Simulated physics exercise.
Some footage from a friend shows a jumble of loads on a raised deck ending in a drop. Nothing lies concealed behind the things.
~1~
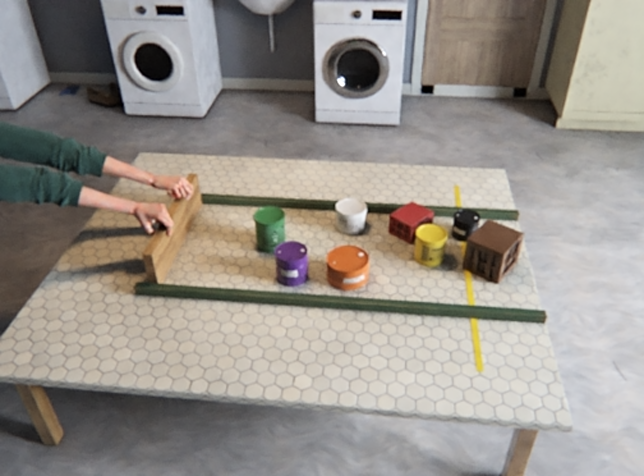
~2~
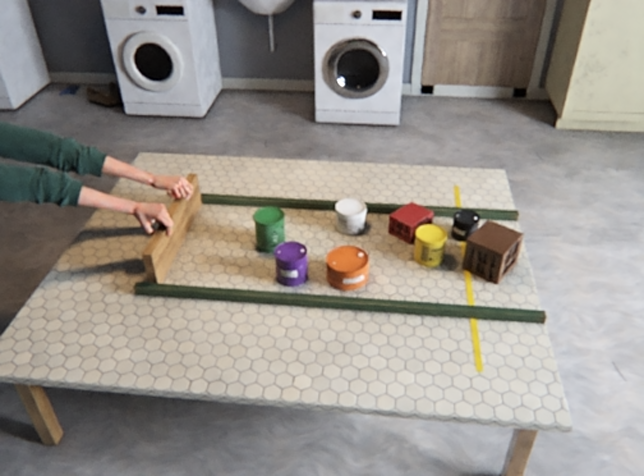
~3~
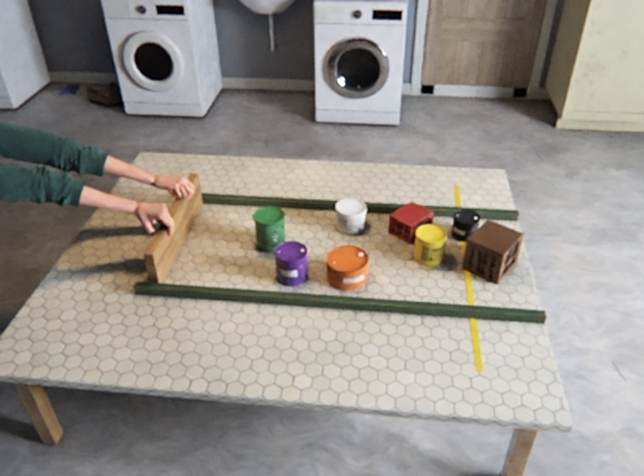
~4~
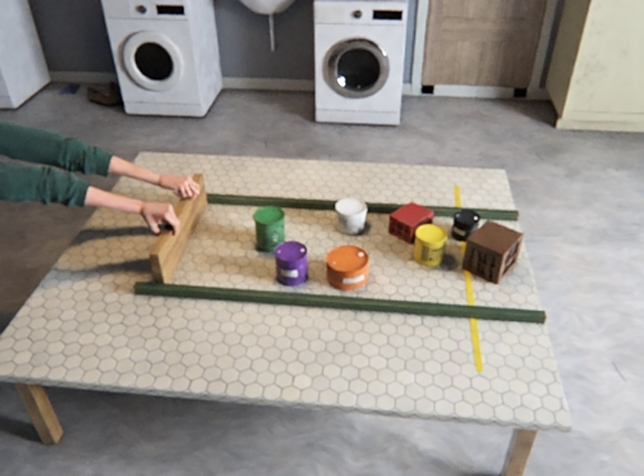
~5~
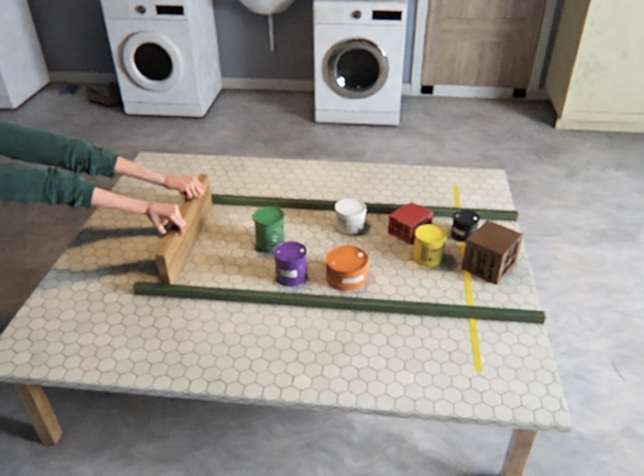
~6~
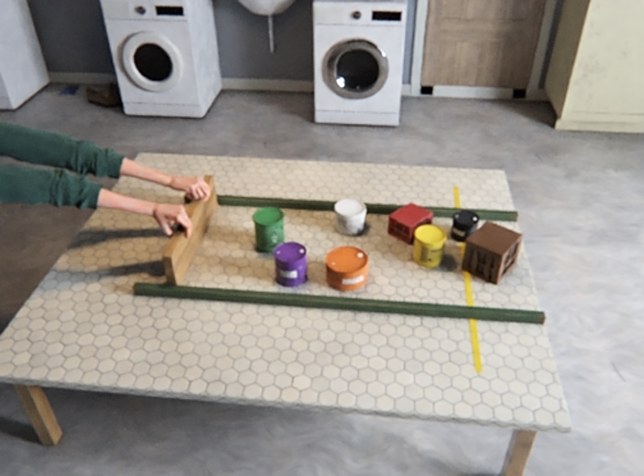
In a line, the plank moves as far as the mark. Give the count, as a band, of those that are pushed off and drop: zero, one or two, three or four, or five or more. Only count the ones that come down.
Those that drop number one or two.
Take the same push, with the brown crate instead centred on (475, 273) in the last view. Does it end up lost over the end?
It goes off the edge.
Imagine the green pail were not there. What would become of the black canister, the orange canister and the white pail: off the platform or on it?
Result - black canister: It comes off; orange canister: It stays aboard; white pail: It stays aboard.
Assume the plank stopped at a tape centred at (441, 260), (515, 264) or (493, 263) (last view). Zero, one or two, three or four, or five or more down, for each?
In that order: None at all; 5 or more; more than four.
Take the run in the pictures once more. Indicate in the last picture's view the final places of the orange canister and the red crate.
In the last picture the orange canister sits around (525, 280) and the red crate around (508, 229).
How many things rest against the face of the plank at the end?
I count 3 of them.
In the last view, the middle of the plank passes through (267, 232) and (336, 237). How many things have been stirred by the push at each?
The number moved is 1 and then 4.
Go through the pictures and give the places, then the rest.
The first picture shows brown crate (493, 251); black canister (466, 226); yellow pail (430, 246); plank (176, 227); tape (466, 260).
The second picture shows black canister (465, 226); orange canister (347, 268).
The third picture shows yellow pail (430, 246); white pail (351, 216).
The fourth picture shows brown crate (493, 251); red crate (411, 222).
The fifth picture shows black canister (465, 226); purple canister (291, 264).
The sixth picture shows brown crate (492, 252); black canister (465, 227); yellow pail (429, 247); plank (193, 228); tape (465, 261).
A little later, none off yet; brown crate at rest near (492, 252); black canister at rest near (465, 227); yellow pail at rest near (429, 247).
Next, none off yet; brown crate shifted a little near (498, 251); black canister shifted about its own width near (484, 227); yellow pail shifted about its own width near (459, 248).
When it is over, the number that fall off is one or two; down, black canister and brown crate.
